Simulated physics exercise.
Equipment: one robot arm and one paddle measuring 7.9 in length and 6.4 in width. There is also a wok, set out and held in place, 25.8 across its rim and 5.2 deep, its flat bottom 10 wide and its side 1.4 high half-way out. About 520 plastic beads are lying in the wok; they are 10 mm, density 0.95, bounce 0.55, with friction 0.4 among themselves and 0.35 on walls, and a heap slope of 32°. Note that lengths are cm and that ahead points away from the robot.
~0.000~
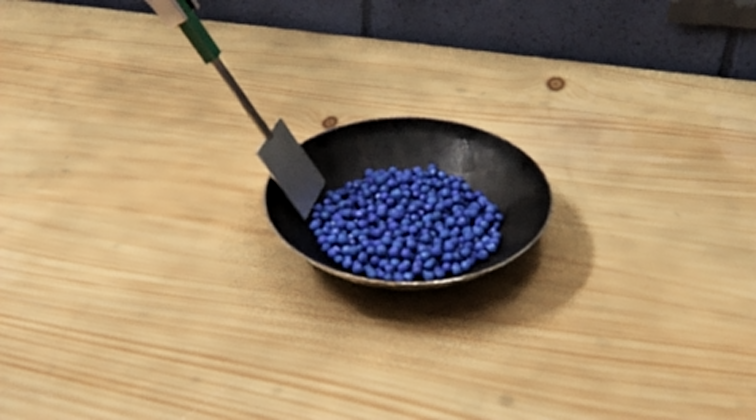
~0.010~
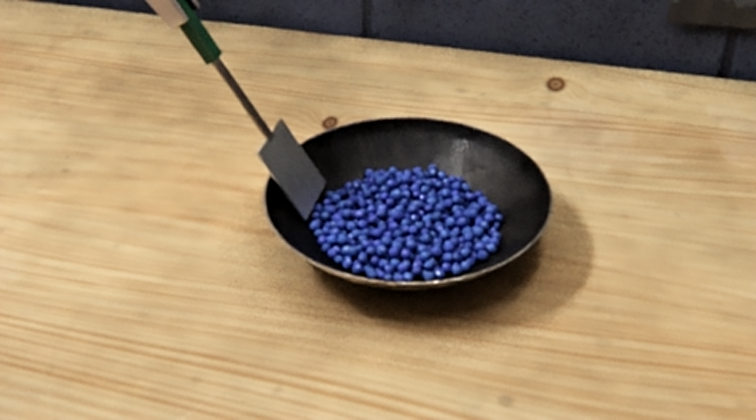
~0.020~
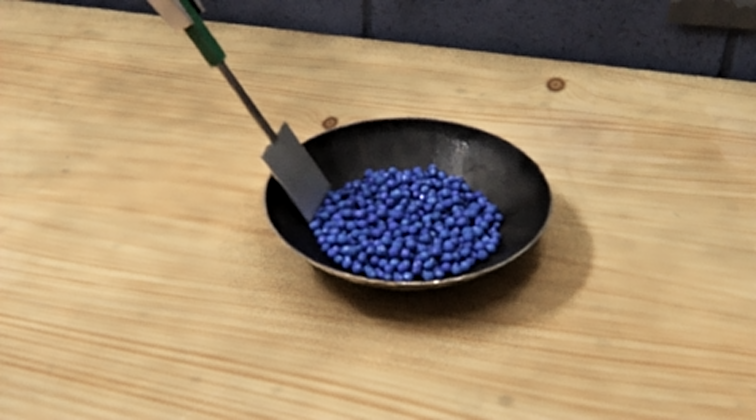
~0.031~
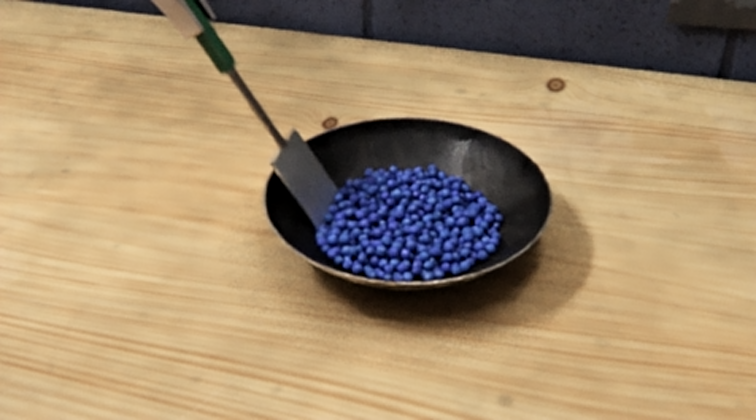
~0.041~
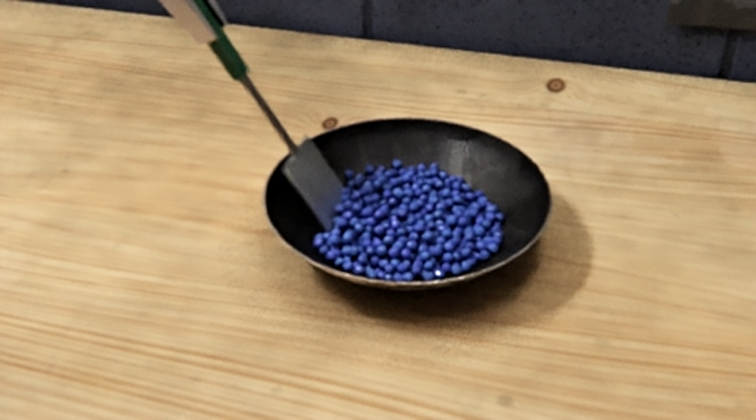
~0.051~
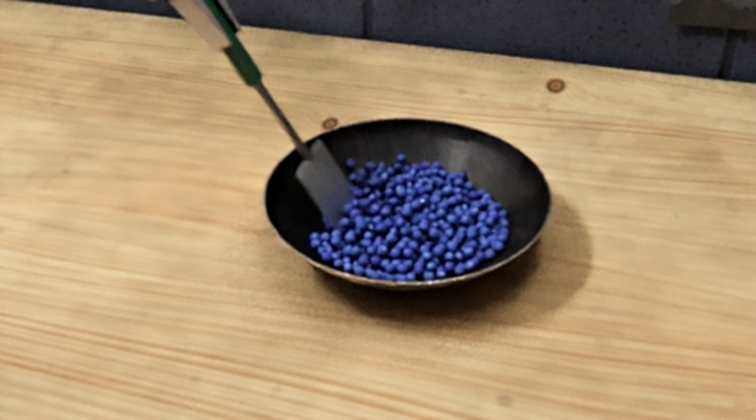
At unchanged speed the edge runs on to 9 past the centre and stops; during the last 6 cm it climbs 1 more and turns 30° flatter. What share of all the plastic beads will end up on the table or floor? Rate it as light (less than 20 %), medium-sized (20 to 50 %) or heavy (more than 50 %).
Rated medium-sized.
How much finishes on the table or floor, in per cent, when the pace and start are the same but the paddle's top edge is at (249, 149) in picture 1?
30 percent or thereabouts.
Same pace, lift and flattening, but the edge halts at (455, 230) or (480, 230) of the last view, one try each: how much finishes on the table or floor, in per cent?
Around 0 per cent for the first try and 15 per cent for the second.
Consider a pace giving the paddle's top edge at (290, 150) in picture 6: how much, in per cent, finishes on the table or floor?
Near 15 in a hundred.
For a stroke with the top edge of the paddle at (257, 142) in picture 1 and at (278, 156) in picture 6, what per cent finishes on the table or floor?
Near 10 in a hundred.
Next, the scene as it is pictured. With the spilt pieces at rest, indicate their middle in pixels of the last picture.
Close to (684, 282) in pixels.
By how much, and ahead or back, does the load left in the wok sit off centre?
It rests close to 2.5 centimetres ahead of centre.
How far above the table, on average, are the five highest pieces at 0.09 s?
5 cm.
After 0.09 s, sloping 58°, highest piece 6 above the table; 515 in the wok.
After 0.13 s, sloping 52°, highest piece 7 above the table; 515 in the wok.
After 0.35 s, sloping 28°, highest piece 8 above the table; 347 in the wok, 106 on the table or floor, 62 on the blade or in flight.
After 1.40 s, sloping 28°, highest piece 4 above the table; 347 in the wok, 168 on the table or floor.
In the end, 347 in the wok, 168 on the table or floor. That is 33 % on the table or floor.
